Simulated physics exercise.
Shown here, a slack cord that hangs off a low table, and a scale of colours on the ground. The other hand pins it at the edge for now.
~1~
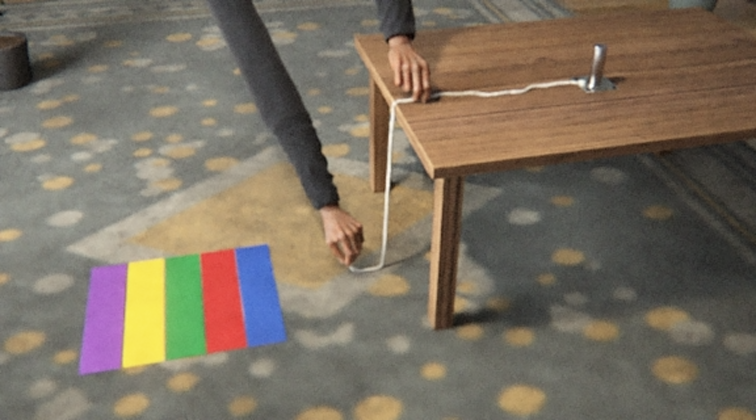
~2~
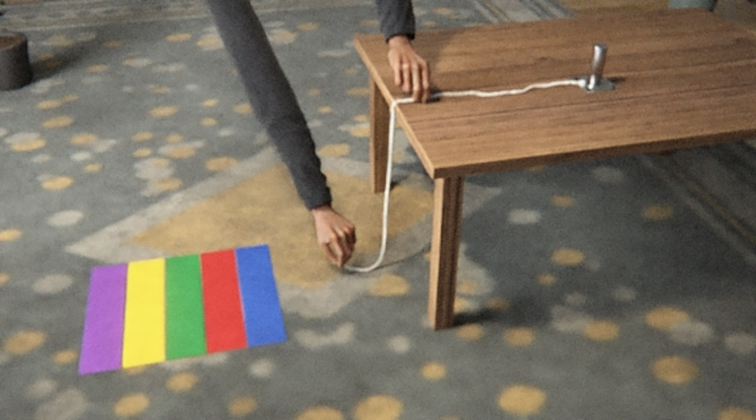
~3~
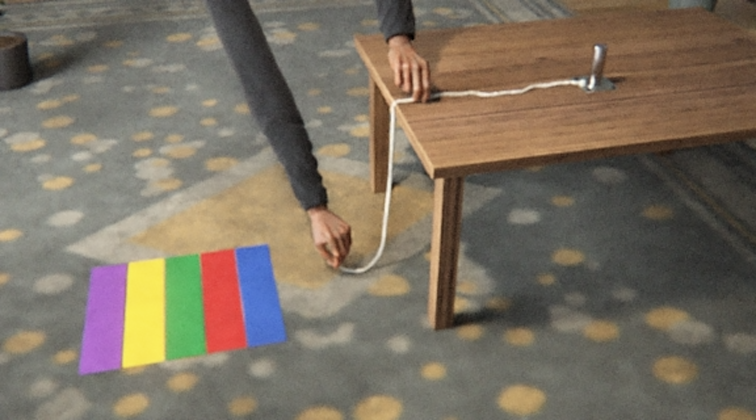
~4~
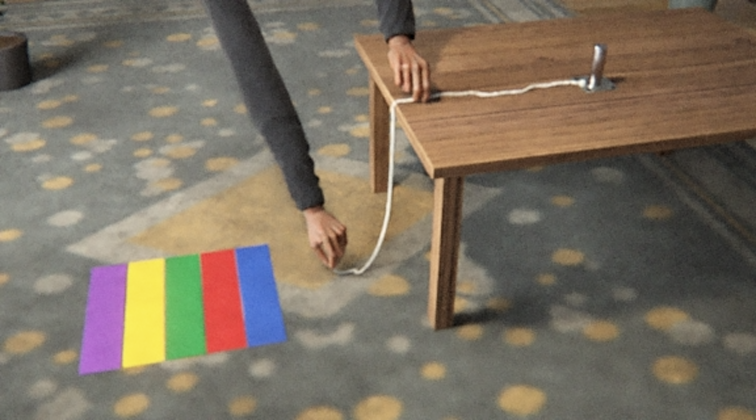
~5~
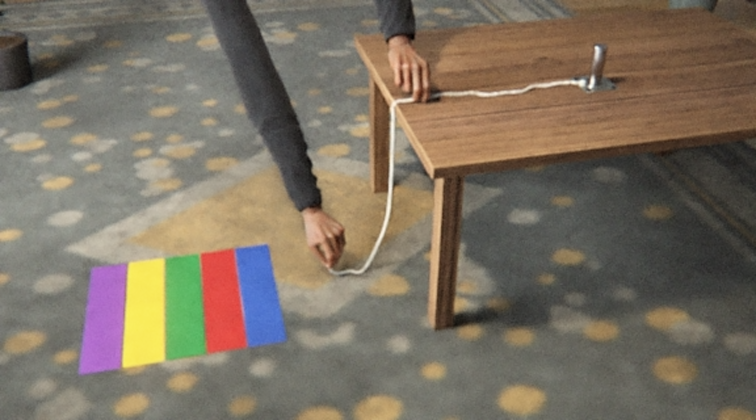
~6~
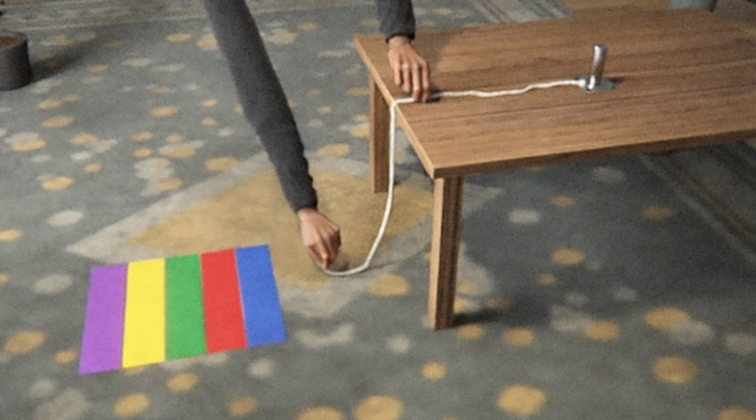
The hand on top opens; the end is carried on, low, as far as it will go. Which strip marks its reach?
It halts on the red strip.
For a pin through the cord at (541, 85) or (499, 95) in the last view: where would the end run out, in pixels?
In that order: (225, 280) and (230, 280).
Soon after, end near (286, 271); short of the strips.
After that, end near (246, 277); over blue.
At the stop, end near (222, 280); over red. Over red.
